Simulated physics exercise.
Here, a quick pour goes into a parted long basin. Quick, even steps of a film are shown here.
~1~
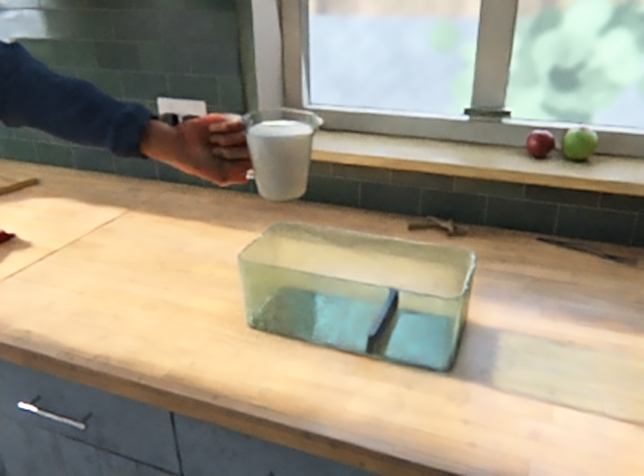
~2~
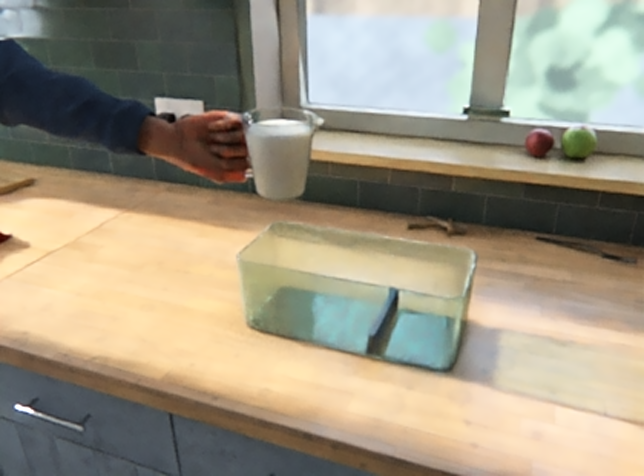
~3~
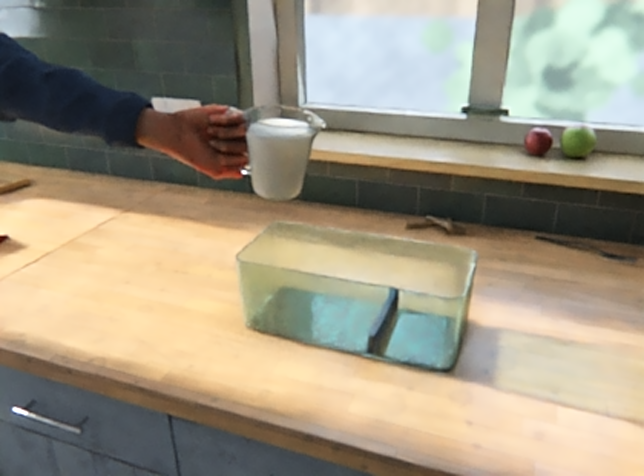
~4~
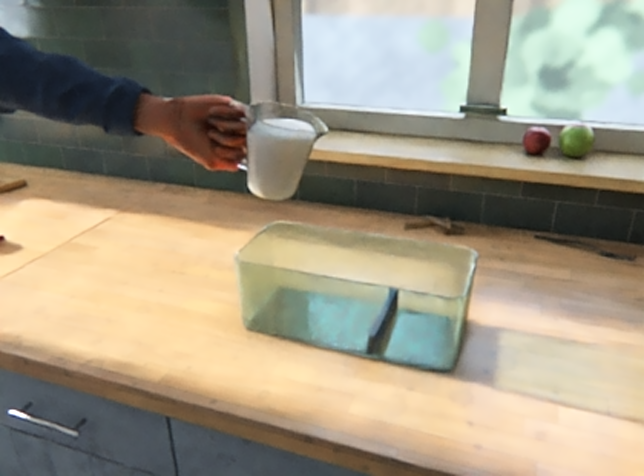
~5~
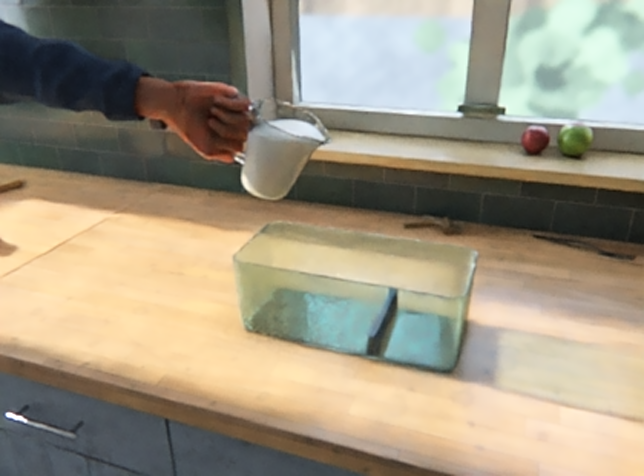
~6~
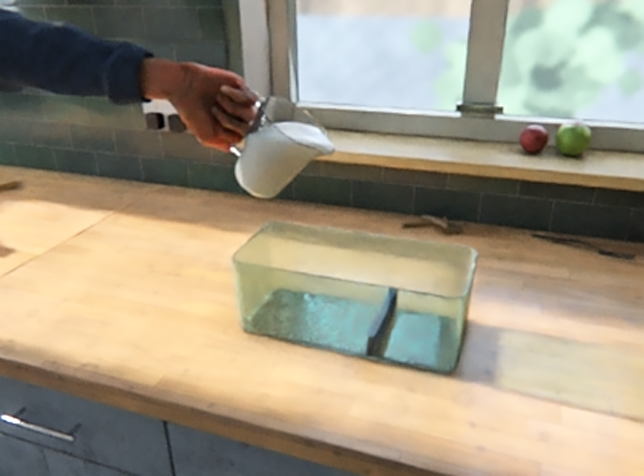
A hand holds a glass jug of white liquid above a divided basin and tilts it rightward.
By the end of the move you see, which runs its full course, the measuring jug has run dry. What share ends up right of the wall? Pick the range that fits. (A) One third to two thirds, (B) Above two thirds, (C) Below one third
(C) Below one third.
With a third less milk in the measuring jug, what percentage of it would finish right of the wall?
About 10 in a hundred.
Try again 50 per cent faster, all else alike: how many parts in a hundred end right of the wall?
I'd say close to 10 %.
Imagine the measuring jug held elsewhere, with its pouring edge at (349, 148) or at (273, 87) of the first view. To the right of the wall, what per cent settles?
First about 35, then 15 per cent.
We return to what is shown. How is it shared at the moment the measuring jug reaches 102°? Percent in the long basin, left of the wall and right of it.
The left part gets 25 percent; the right part gets 5 percent.
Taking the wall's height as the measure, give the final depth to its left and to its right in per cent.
Left about 40, right about 10.
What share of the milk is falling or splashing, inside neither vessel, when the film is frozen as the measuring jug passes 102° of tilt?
I'd say some 30 per cent.
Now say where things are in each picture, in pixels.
In the first picture, tilt 0°; pouring edge (322, 122); surface from (253, 126) to (313, 132); the long basin's rim runs from (257, 239) to (470, 276); the wall's top is at (384, 310).
In the second picture, tilt 2°; pouring edge (322, 123); surface from (252, 125) to (313, 131).
In the third picture, tilt 6°; pouring edge (324, 126); surface from (253, 123) to (313, 132).
In the fourth picture, tilt 14°; pouring edge (327, 132); surface from (255, 123) to (317, 134).
In the fifth picture, tilt 23°; pouring edge (330, 141); surface from (256, 126) to (324, 136).
In the sixth picture, tilt 35°; pouring edge (332, 153); surface from (253, 137) to (327, 144); 2 per cent is over the edge.
A moment on, the measuring jug is tipped right over and 42 per cent is still to pour, 27 is left of the wall and 3 right of it.
Next, the measuring jug is tipped right over and 2 per cent is still to pour, 85 is left of the wall and 5 right of it.
Then the measuring jug is tipped right over and 0 per cent is still to pour, 87 is left of the wall and 10 right of it.
Later the measuring jug is tipped right over and 0 per cent is still to pour, 87 is left of the wall and 10 right of it.
Finally, 87 per cent lies left of the wall, 10 right of it and 3 outside.
